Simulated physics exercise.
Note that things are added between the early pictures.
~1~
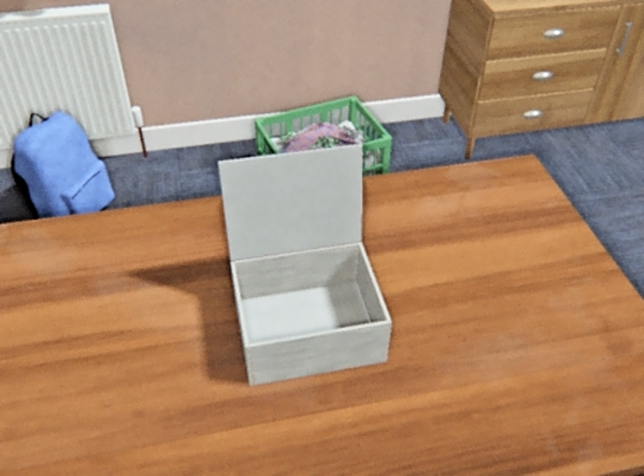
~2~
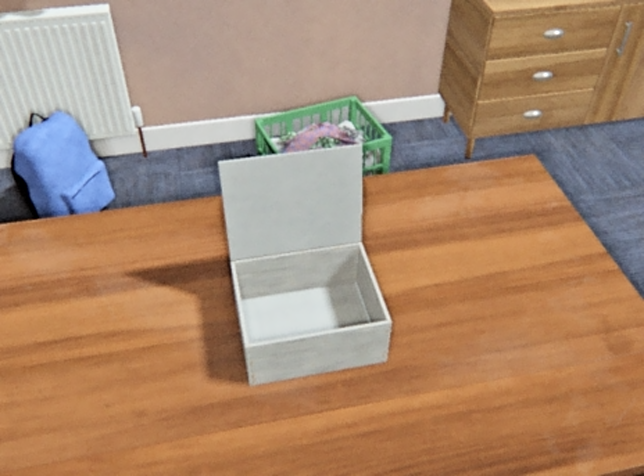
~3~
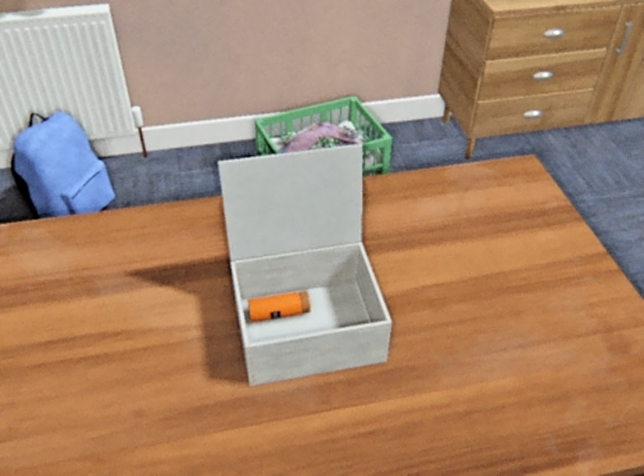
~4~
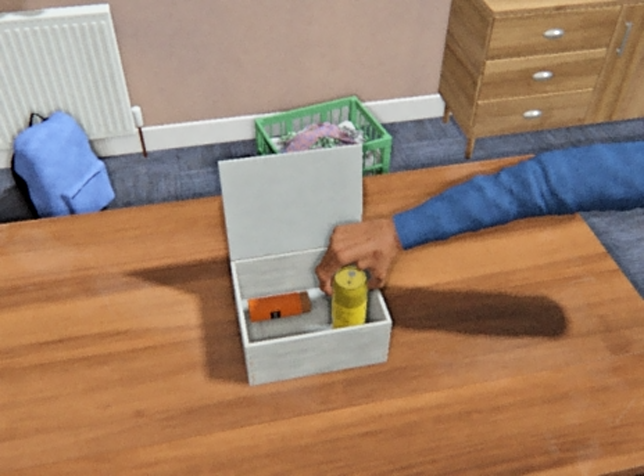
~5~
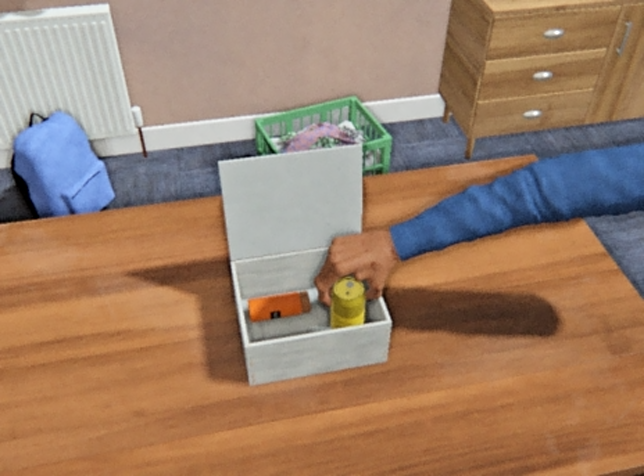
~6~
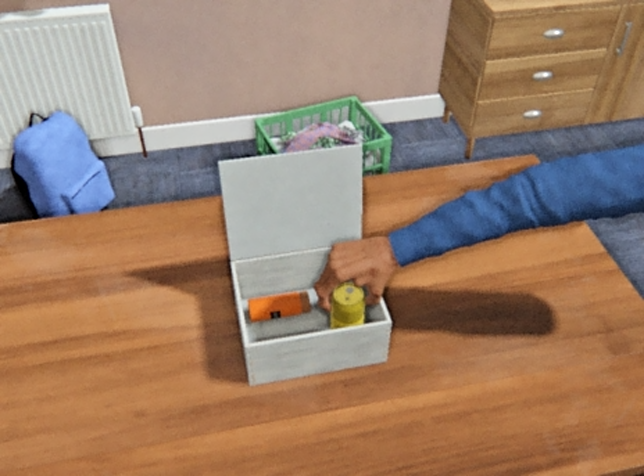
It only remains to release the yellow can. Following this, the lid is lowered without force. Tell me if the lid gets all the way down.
Gap remains.
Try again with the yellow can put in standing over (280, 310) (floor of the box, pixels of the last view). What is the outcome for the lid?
Lid: Open.
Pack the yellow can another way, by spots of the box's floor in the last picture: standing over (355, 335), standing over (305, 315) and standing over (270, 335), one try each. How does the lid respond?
In case one it remains open, in case two it ends up closed and in case three it remains open.
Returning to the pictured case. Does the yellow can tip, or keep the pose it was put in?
At the finish the yellow can holds its orientation.
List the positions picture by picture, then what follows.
The last thing is not in view yet, in the first picture.
The last thing is not in view yet, in the second picture.
The last thing is not in view yet; orange shaker (279, 306), in the third picture.
Still above its spot; yellow can (349, 307); orange shaker (279, 306), in the fourth picture.
Still above its spot; yellow can (347, 316); orange shaker (279, 306), in the fifth picture.
Put in, still held; yellow can (347, 322); orange shaker (279, 306), in the sixth picture.
Then, 1.40 s after the last picture, lid 73° above the rim.
Then, 1.80 s after the last picture, lid 37° above the rim.
At rest, lid 18° above the rim; both in place. Seen from the same camera at the end, yellow can near (347, 322).
